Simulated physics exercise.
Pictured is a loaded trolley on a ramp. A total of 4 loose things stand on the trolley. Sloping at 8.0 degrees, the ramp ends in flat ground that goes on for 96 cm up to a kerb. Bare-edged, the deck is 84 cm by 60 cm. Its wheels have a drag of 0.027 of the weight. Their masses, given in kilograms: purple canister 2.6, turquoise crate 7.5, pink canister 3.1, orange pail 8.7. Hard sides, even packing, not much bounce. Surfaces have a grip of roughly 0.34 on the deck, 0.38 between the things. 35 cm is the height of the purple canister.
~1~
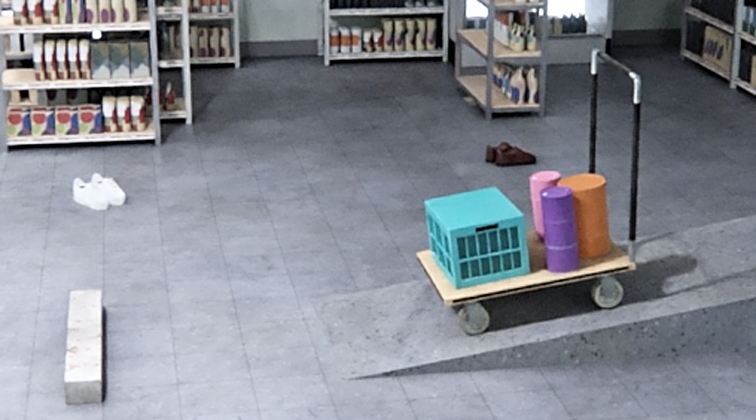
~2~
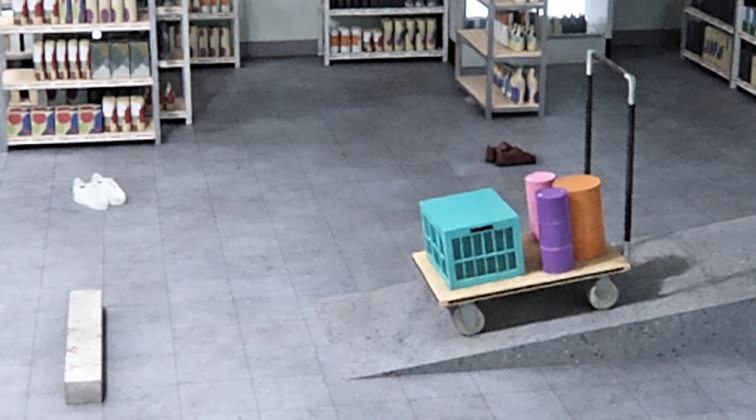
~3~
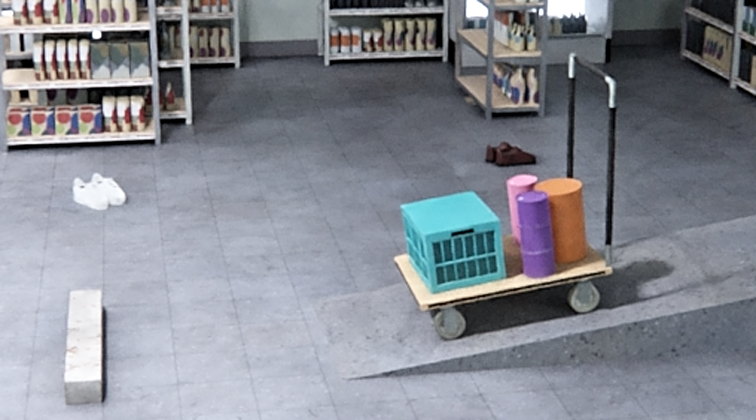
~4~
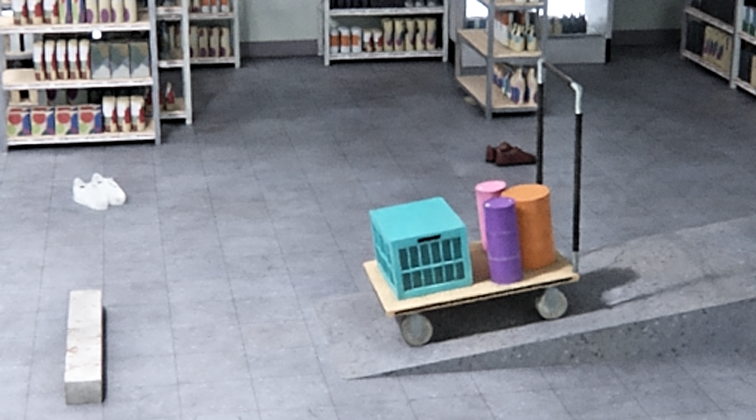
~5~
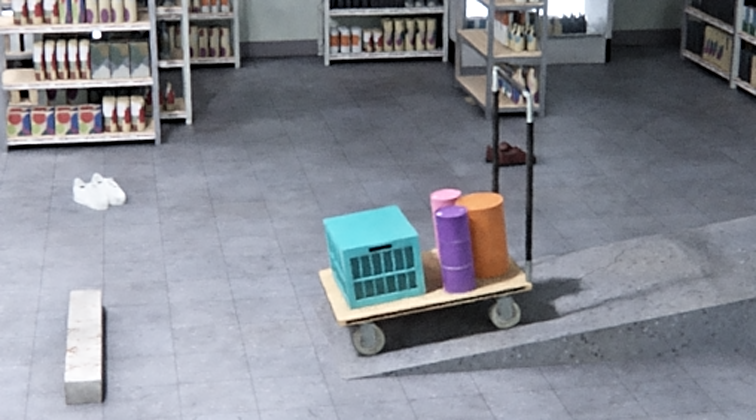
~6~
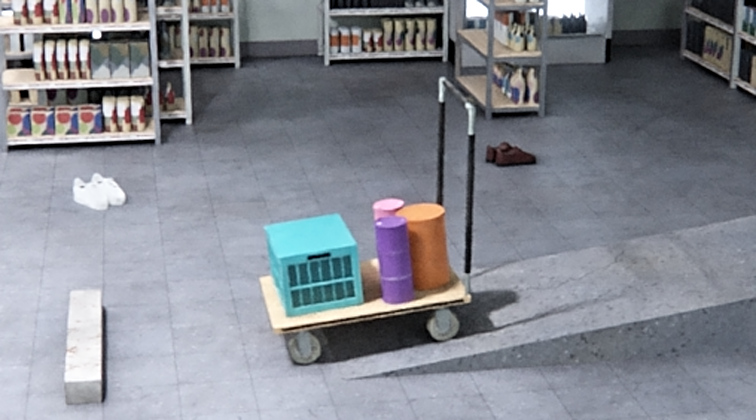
A loaded flat trolley with a black upright handle rolls down a low grey ramp in a tiled room lined with shoe shelves, seen from a raised, unmoving viewpoint. On its pale deck, a turquoise crate sits left of pink and purple canisters and an orange pail, with white shoes and a pale block farther left. It moves leftward, slowly then faster, its load staying in place.
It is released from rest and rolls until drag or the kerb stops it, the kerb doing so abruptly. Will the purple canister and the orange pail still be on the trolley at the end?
Well, the purple canister rides it out, and the orange pail rides it out.
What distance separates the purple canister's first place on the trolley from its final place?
Some 22 cm.
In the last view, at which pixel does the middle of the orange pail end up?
Close to (198, 273).
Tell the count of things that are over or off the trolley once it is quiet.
It adds up to 1.
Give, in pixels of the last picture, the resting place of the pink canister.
It finishes around (172, 258).
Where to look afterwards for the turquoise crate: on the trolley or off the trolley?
Turquoise crate: Goes out of bounds.
Then, 0.50 s after the last picture, 10 cm left to run.
Then, 0.70 s after the last picture, trolley at the kerb; orange pail slid 11 cm near (224, 272); purple canister slid 11 cm near (189, 282); turquoise crate slid 11 cm.
Then, 0.80 s after the last picture, trolley at the kerb; orange pail slid 18 cm near (208, 272); purple canister slid 18 cm near (172, 283); turquoise crate slid 18 cm.
Then, 1.30 s after the last picture, trolley at the kerb; turquoise crate now off the trolley; orange pail slid 22 cm near (198, 273); purple canister slid 22 cm near (163, 284).
At rest, off the trolley, turquoise crate; not toppled but over 10 cm from the start, purple canister, pink canister and orange pail. Seen from the same camera at the end, purple canister near (163, 284), orange pail near (198, 273).
